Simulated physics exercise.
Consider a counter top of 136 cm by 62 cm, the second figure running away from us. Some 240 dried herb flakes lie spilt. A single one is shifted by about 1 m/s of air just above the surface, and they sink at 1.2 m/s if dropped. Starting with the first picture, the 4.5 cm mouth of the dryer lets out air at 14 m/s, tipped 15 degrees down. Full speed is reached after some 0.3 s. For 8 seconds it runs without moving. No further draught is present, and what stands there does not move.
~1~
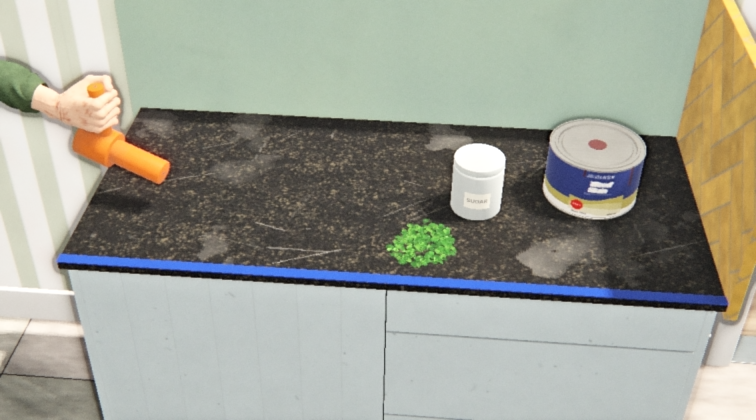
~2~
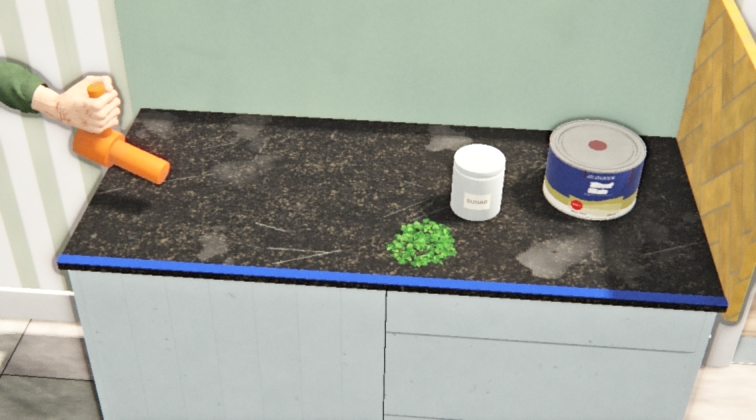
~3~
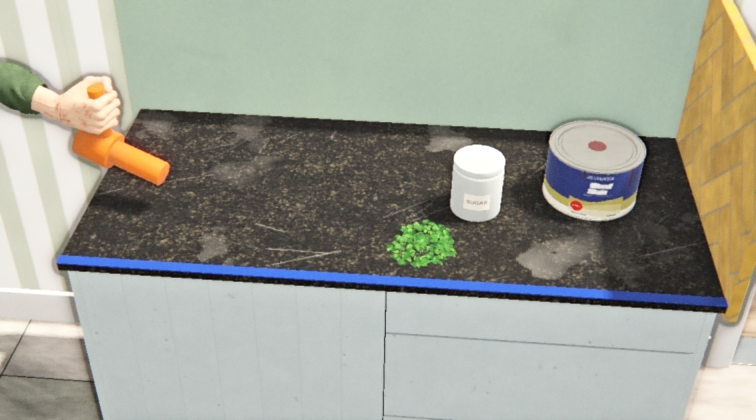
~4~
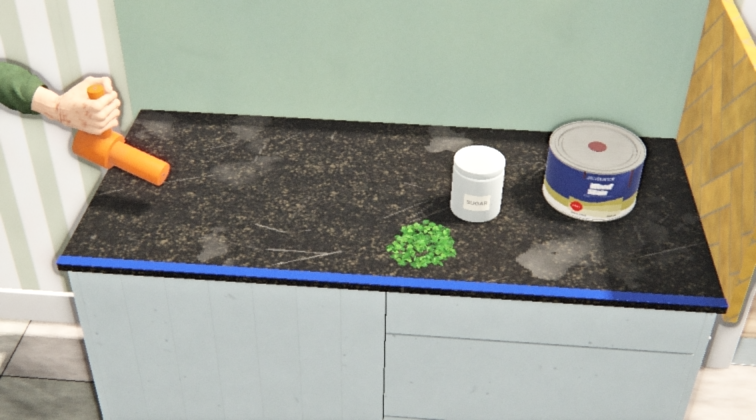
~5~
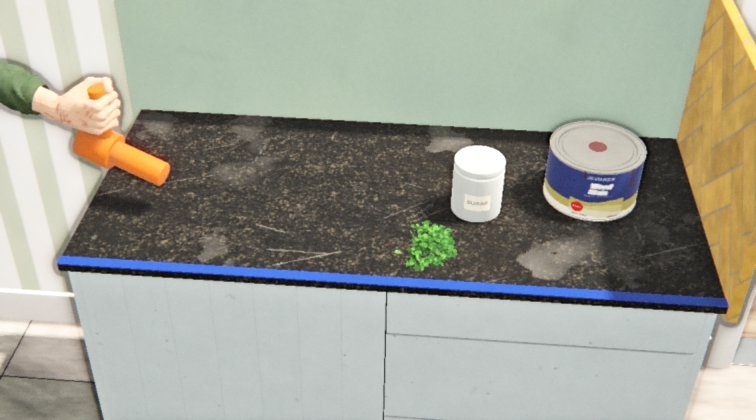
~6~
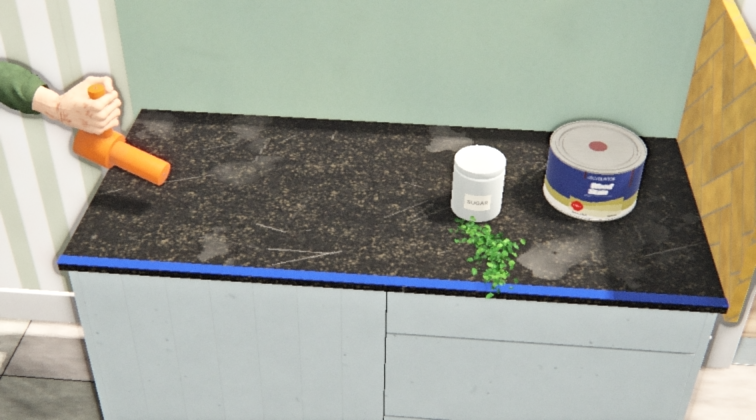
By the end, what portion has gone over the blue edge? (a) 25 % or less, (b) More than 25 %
b.
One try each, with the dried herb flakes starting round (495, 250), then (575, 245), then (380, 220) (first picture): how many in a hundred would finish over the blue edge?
It goes 50 %, then 20 %, then 1 %.
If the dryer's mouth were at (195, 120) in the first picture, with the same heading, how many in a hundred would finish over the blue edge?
About 100 %.
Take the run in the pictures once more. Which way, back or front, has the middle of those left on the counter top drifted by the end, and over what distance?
It drifts toward the rear side, close to 50 cm in all.
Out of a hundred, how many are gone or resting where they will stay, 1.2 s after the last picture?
The share is about 50 %.
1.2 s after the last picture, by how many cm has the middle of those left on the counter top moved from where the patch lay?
Roughly 75 centimetres.
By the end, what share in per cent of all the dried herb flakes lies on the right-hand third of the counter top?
Share at the end: Close to 50 %.
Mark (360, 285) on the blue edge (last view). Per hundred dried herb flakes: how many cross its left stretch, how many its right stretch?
About 0 per cent left, about 50 per cent right.
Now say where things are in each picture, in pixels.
The middle of the dried herb flakes is near (423, 243), none has stirred yet and the mouth of the dryer is at (164, 173), in the first picture.
The middle of the dried herb flakes is near (424, 242), none has stirred yet and the blue edge is centred on (386, 284), in the second picture.
The middle of the dried herb flakes is near (424, 243), none has stirred yet, the top of a jar is at (480, 159) and the top of a large tin is at (597, 145), in the third picture.
The middle of the dried herb flakes is near (424, 243) and none has stirred yet, in the fourth picture.
The middle of the dried herb flakes is near (428, 244), the farthest in sight from the dryer is at (455, 253) and about 20 % have left their places, in the fifth picture.
The middle of the dried herb flakes is near (492, 249), the farthest in sight from the dryer is at (516, 281) and all have left their places, in the sixth picture.
Then, 1.2 s after the last picture, 48 % are on the move or not yet settled, 38 % are over the blue edge; the middle of those still in play is near (678, 142).
Then, 2.2 s after the last picture, 40 % are on the move or not yet settled, 41 % are over the blue edge; the middle of those still in play is near (677, 142).
Then, 4.1 s after the last picture, 31 % are on the move or not yet settled, 46 % are over the blue edge; the middle of those still in play is near (676, 139).
Then, 7.7 s after the last picture, at the end, 49 % are over the blue edge; the middle of those still in play is near (674, 137).
